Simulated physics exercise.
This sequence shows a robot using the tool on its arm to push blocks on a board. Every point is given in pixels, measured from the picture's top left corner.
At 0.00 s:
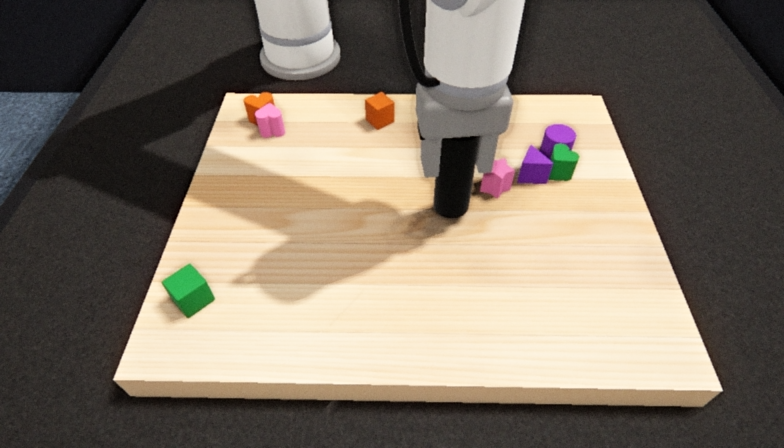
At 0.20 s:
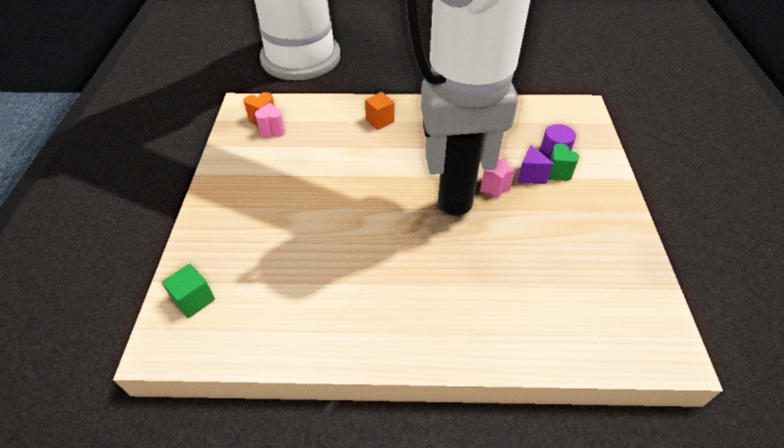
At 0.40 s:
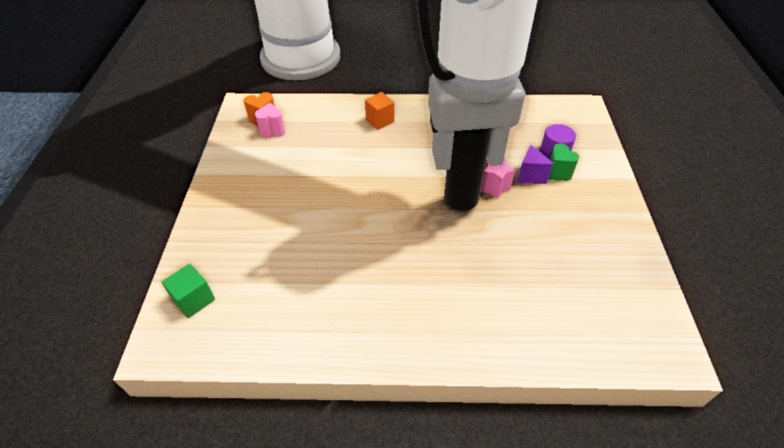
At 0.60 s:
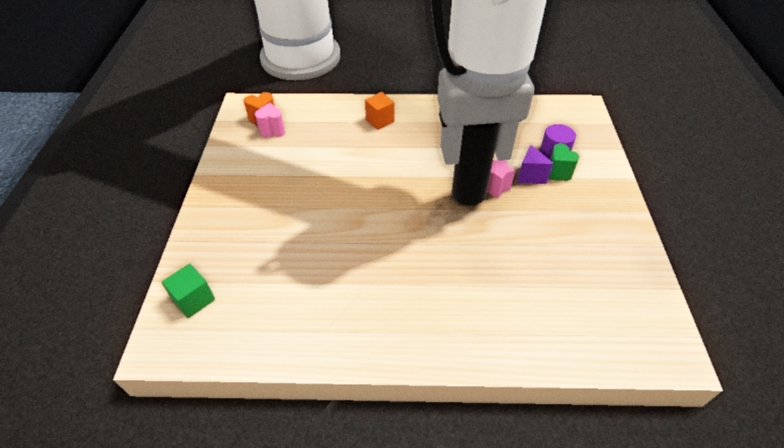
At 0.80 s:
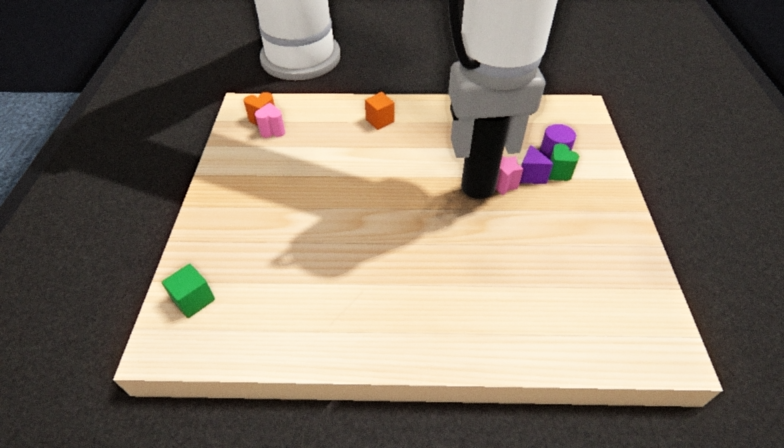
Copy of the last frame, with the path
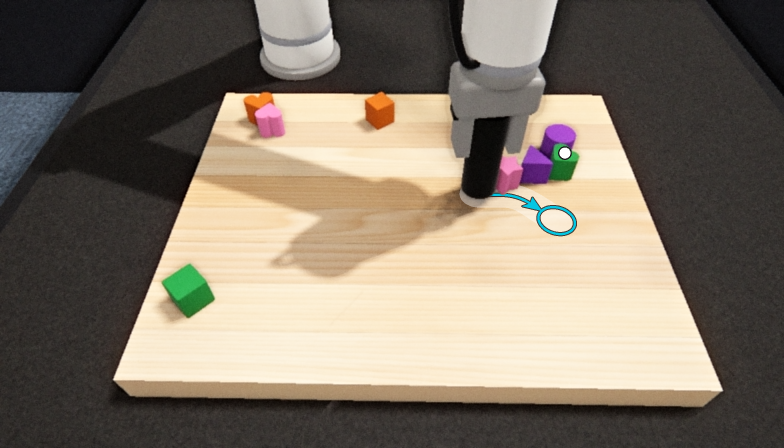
A pale wooden board lies on a dark surface, seen from above at an angle by a still camera. An orange and a pink block sit at the upper left, an orange block at the top, a green cube at the lower left, and pink, purple and green blocks at the upper right. The robot arm slides its black tool slightly right and back, nudging the pink block toward the purple one.
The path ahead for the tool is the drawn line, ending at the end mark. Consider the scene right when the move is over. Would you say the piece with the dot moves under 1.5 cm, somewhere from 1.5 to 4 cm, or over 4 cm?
Short, under 1.5 cm.
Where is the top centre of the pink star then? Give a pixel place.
It should be at (524, 157) by then.
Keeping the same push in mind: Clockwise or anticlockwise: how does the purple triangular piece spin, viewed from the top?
The purple triangular piece rotates clockwise.
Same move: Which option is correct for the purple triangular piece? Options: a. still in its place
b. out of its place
The one that fits is b, out of its place.
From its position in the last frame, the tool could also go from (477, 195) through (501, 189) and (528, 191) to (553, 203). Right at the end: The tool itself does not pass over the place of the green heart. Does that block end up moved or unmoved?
It gets pushed out of place.
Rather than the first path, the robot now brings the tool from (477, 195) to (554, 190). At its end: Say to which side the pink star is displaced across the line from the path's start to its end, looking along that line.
Over to the left.
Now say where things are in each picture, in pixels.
Lower end of the tool (451, 206), tops of blocks, pink star (499, 167), purple triangular piece (536, 156), purple disc (561, 133), green heart (565, 153), in the first picture.
Tool (455, 203), blocks as before, in the second picture.
Tool (461, 199), blocks as before, in the third picture.
Tool (469, 193), blocks as before, in the fourth picture.
Tool (478, 187), pink star (507, 163), purple triangular piece (536, 156), purple disc (561, 133), green heart (565, 153), in the fifth picture.
The drawn path runs from (477, 195) by way of (505, 195) and (532, 205) to (557, 220); the dot is on the green heart.
On the path given first. One third of the way, tool (508, 187); pink star (522, 157), turned 10° anticlockwise; purple triangular piece (548, 153), turned 25° clockwise; green heart (569, 153), turned 15° anticlockwise.
Two thirds of the way, tool (535, 197); pink star (524, 157), turned 30° anticlockwise; purple triangular piece (549, 152), turned 30° clockwise; green heart (569, 152), turned 15° anticlockwise.
At the end, tool (559, 213); pink star (524, 157), turned 30° anticlockwise; purple triangular piece (549, 152), turned 30° clockwise; purple disc not moved; green heart (569, 152), turned 15° anticlockwise.
